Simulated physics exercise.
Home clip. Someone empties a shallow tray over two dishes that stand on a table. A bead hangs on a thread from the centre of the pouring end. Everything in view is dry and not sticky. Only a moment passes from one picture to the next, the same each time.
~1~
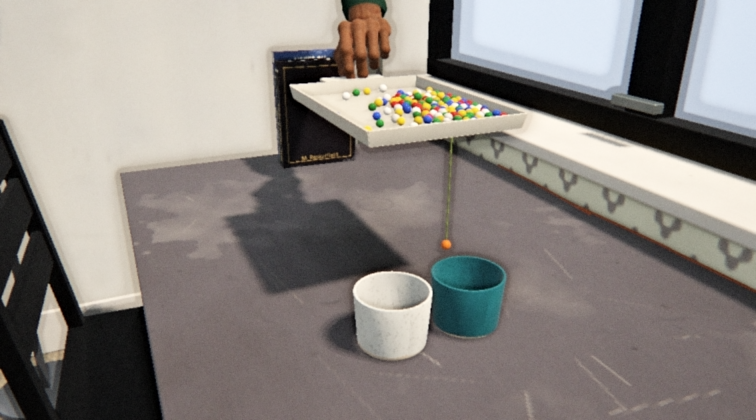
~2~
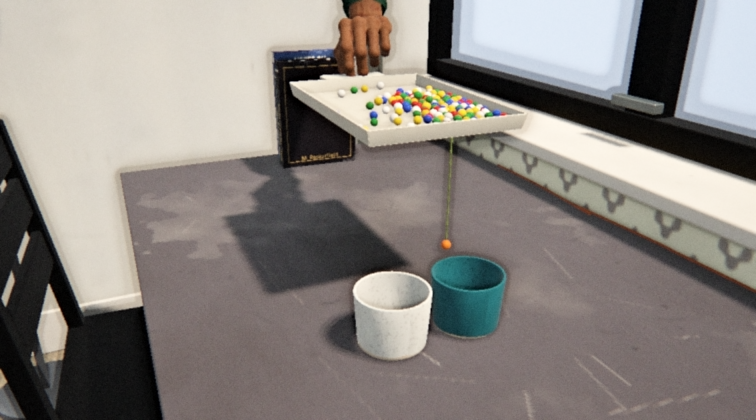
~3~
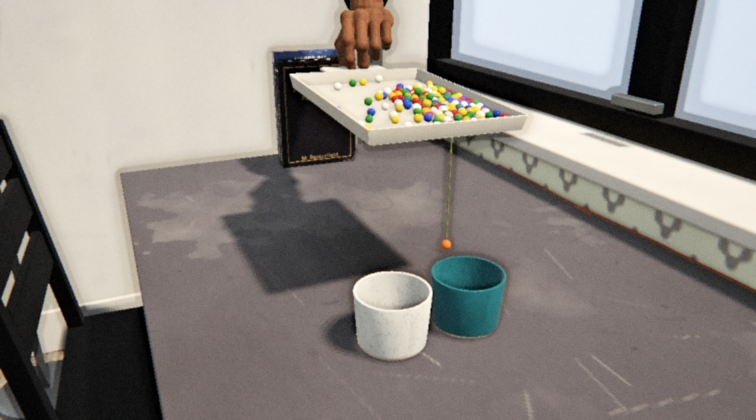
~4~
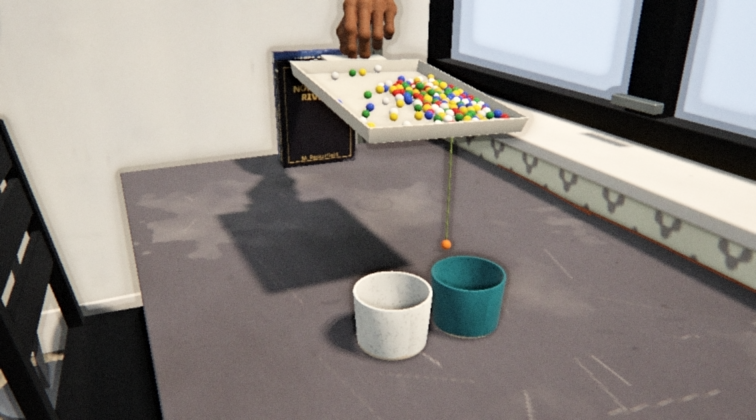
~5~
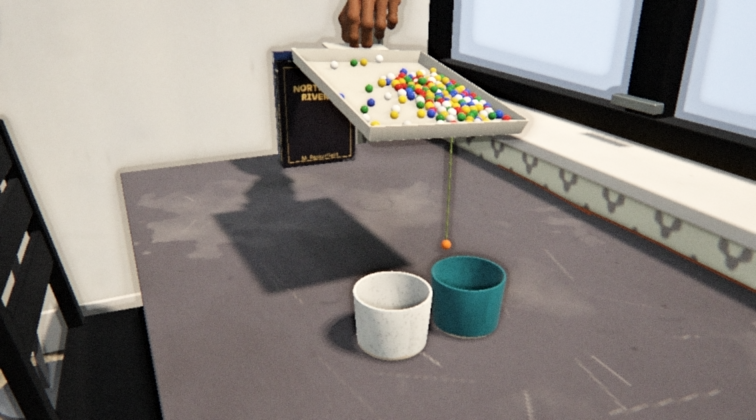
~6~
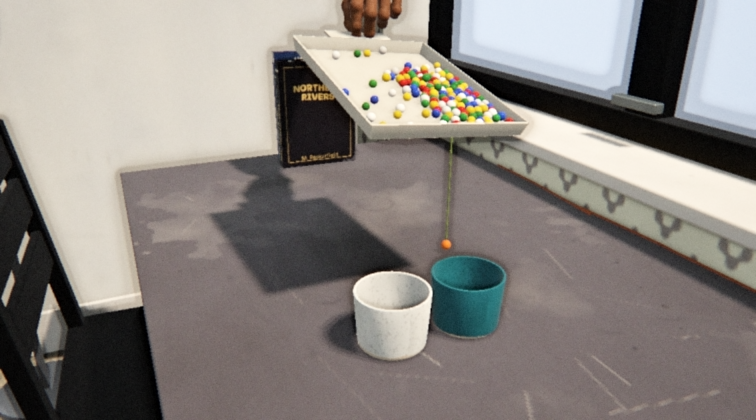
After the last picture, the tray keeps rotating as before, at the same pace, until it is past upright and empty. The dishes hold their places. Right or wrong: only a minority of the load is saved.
Right, only a minority is saved.
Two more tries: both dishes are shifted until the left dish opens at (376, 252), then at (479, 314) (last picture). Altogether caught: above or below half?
Result, first setup: A minority share; second setup: A minority share.
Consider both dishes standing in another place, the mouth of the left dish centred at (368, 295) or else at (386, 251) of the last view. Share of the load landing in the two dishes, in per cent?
Trial 1 about 0 %, trial 2 about 0 %.
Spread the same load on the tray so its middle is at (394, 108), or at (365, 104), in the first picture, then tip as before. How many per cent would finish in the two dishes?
You'd get near 10 percent first and near 10 percent next.
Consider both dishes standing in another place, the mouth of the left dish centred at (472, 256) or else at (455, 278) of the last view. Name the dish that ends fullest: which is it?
The right-hand one the first time, the right-hand one the second.
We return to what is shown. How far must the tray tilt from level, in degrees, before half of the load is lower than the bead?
About 80 degrees.
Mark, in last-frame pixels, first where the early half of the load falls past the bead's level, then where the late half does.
Near (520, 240) to start, and near (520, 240) afterwards.
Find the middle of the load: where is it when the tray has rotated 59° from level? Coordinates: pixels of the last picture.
About (489, 116).
Soon, tray tipped steeply; most on the tray; a stray few outside both; a small part in the air.
A while on, tray tipped right over; a stray few on the tray; a small part in the right dish; most outside both; a small part in the air.
Towards the end, tray tipped past a quarter turn; a small part in the right dish; nearly all outside both.
Finally, tray tipped past a quarter turn; none in the left dish; a small part in the right dish; nearly all outside both.
